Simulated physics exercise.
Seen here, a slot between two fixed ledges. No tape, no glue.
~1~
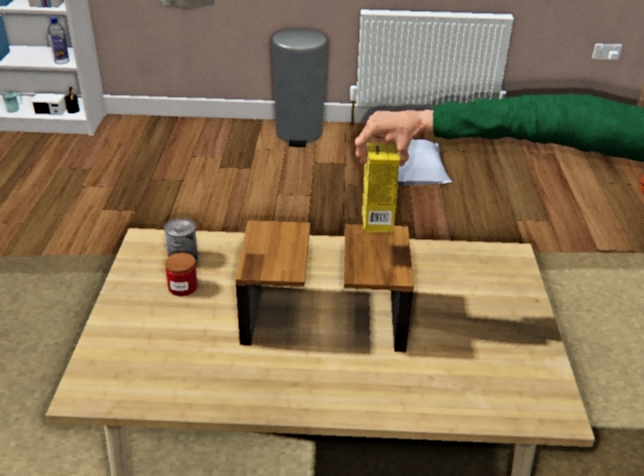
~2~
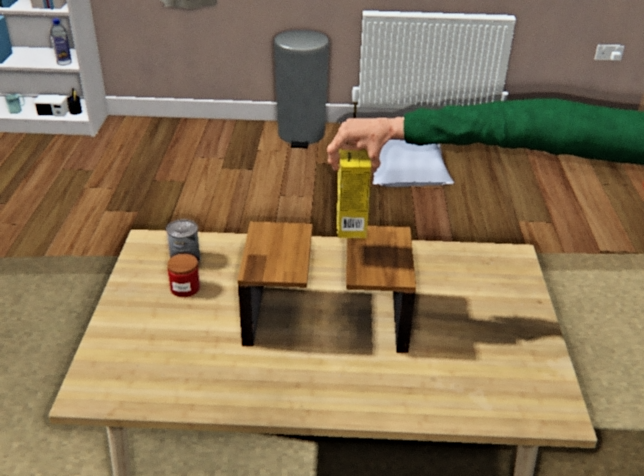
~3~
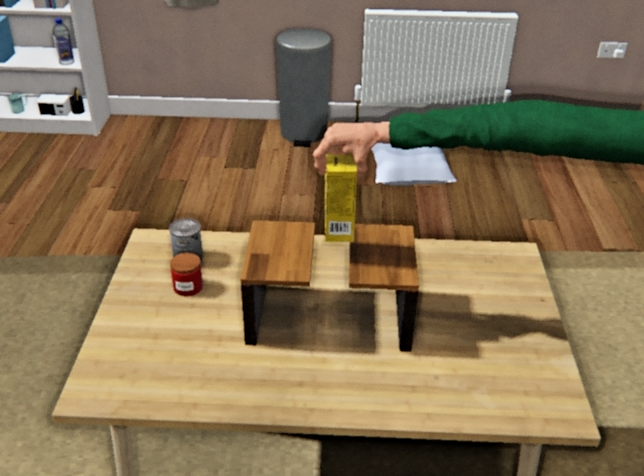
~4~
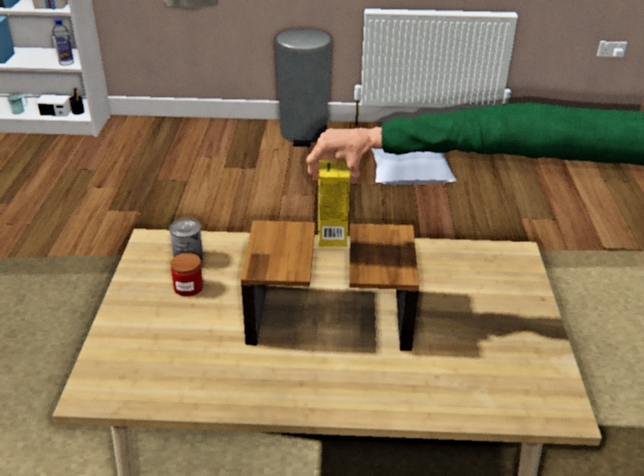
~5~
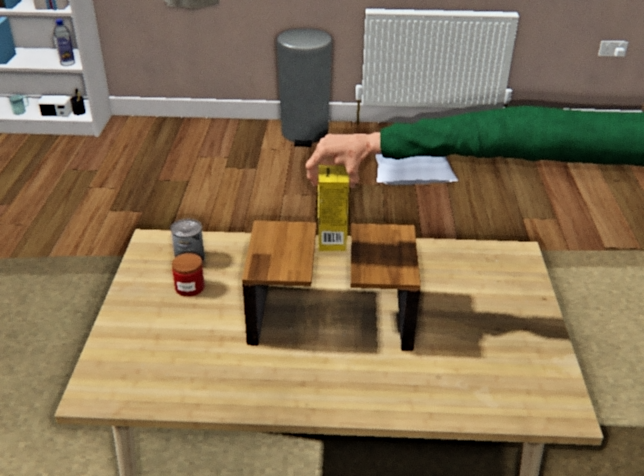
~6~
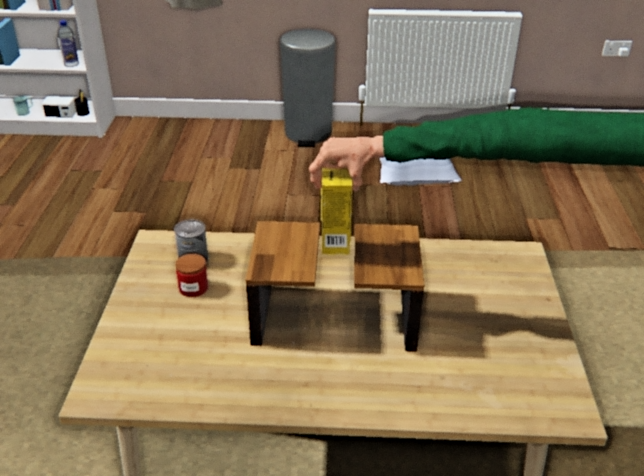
A room with a wooden floor, a grey bin and a white radiator by the far wall is seen from above the front of a pale wooden table. On the table, a grey tin and a red one sit left of two brown wooden blocks on dark supports, separated by a gap. A green-sleeved arm carries an upright yellow carton leftward and slightly lower to the gap, while the view shifts very slightly.
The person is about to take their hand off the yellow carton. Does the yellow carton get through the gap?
In the end the carton reaches the table.
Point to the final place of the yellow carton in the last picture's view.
Near (335, 288).
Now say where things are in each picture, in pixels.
On its way; yellow carton (380, 187); grey tin (182, 243), in the first picture.
On its way; yellow carton (353, 194); grey tin (184, 244), in the second picture.
On its way; yellow carton (340, 198); grey tin (187, 243), in the third picture.
On its way; yellow carton (333, 203); grey tin (187, 243), in the fourth picture.
On its way; yellow carton (333, 208); grey tin (188, 244), in the fifth picture.
Poised above the slot; yellow carton (336, 211); grey tin (192, 244), in the sixth picture.
Then, 0.30 s later than the last frame, yellow carton moved well along near (335, 277).
Then, 0.40 s later than the last frame, yellow carton moved well along near (335, 279).
When it is over, moved from the start, yellow carton; the other 2 as before. End places, in pixels of the last picture, yellow carton near (335, 288). The carton drops through.
